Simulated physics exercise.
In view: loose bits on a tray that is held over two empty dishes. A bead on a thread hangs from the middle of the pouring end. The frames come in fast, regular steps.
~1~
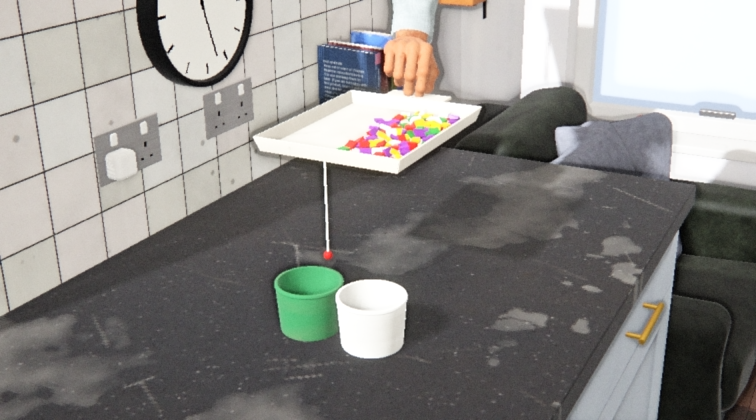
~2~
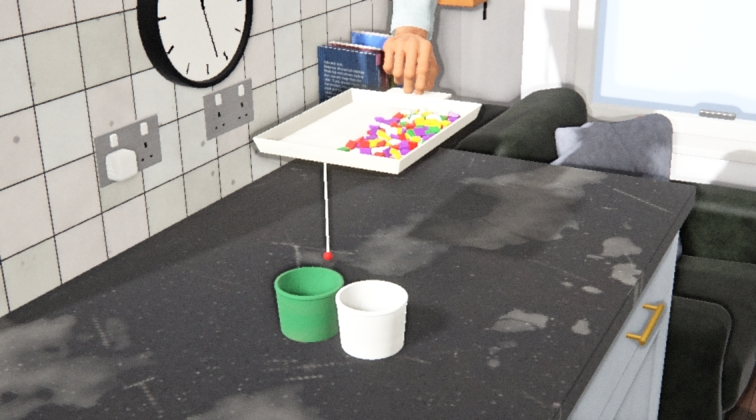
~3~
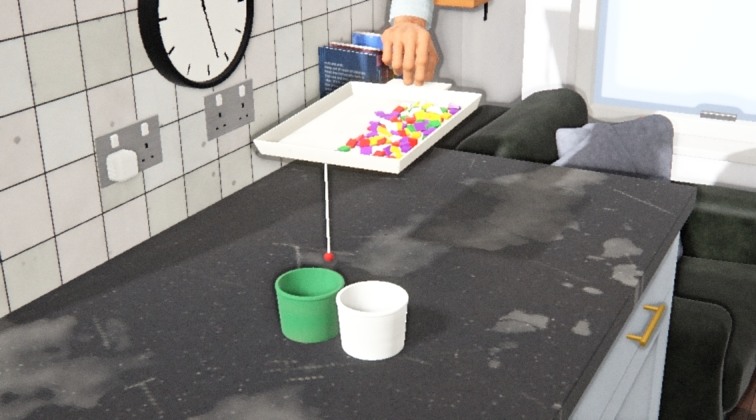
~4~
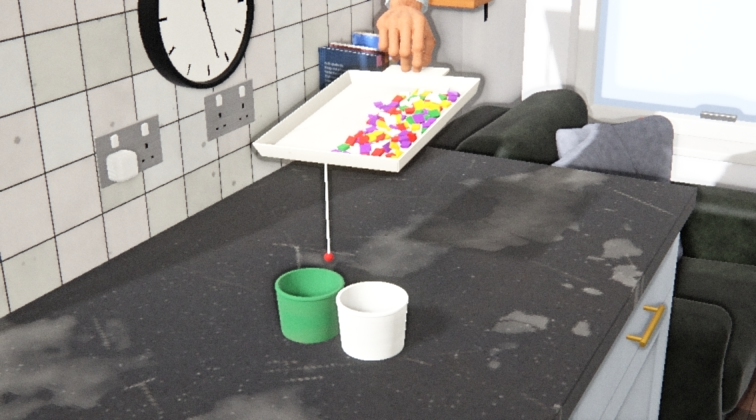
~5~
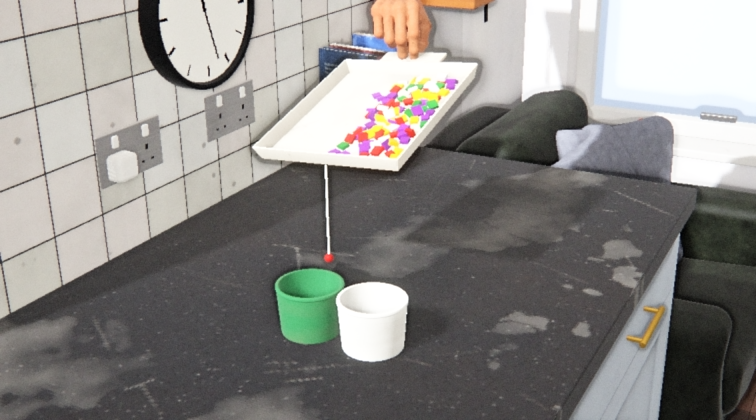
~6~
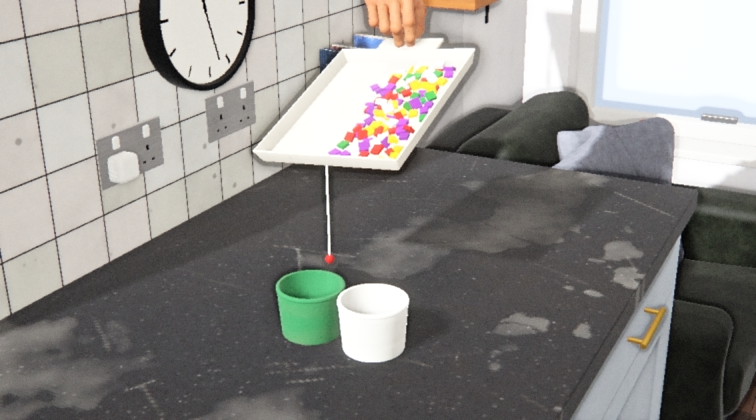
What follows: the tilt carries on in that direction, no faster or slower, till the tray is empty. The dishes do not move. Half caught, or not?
In the dishes lies less than half of it.
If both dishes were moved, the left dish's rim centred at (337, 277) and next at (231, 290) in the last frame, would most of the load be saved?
First under half, then below a half.
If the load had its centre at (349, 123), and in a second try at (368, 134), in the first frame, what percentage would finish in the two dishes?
About 10 and 30 per cent.
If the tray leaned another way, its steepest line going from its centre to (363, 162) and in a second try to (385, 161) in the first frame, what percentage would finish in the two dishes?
Near 70 % and 20 %.
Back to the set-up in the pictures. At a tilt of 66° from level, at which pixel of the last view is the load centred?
Near (312, 150).
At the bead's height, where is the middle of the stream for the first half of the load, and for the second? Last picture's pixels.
At about (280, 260), then at (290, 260).
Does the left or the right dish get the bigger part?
The winner is the left one.
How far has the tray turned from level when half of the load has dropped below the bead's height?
Around 105° of tilt.
Shortly afterwards, tray tipped steeply; all but a few on the tray; a little in the air.
Next, tray tipped past a quarter turn; near a quarter on the tray; only a few in the right dish; near a quarter in the left dish; near a third outside both; near a quarter in the air.
Some moments later, tray tipped past a quarter turn; only a few in the right dish; near a third in the left dish; near two thirds outside both.
In the end, tray tipped past a quarter turn; only a few in the right dish; near a third in the left dish; near two thirds outside both.
